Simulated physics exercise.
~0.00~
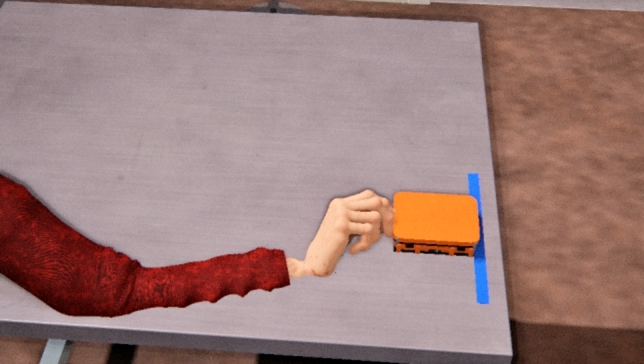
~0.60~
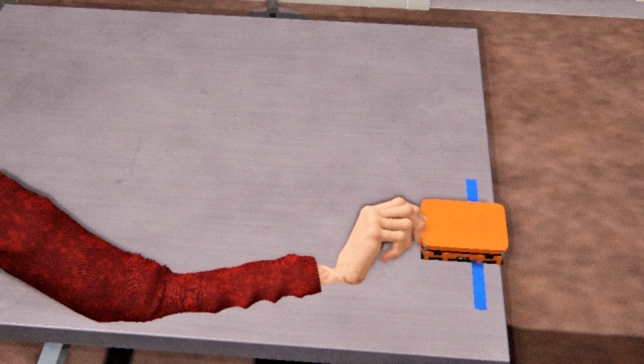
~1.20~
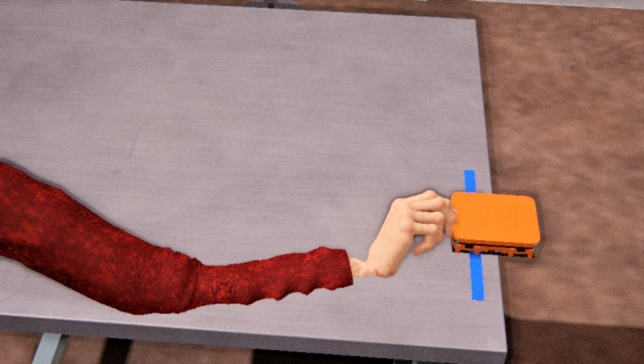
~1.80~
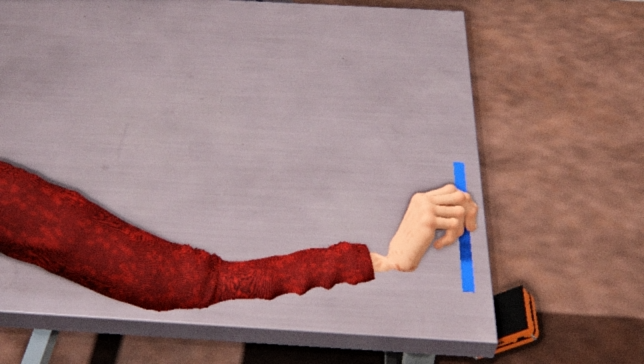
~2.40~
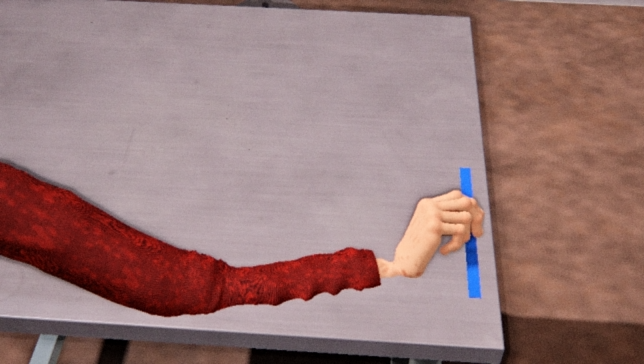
A hand in a dark red, textured sleeve reaches in from the left and pushes a bright orange case toward the right end of a grey table. The slightly swaying view looks down on the tabletop, with brown floor beyond it and a strip of blue tape near the edge. The case slides right across the tape until it juts well past the edge. It then tips off and drops, turning over beside the table's lower right corner. Finally the case is out of sight, and the hand rests over the tape.
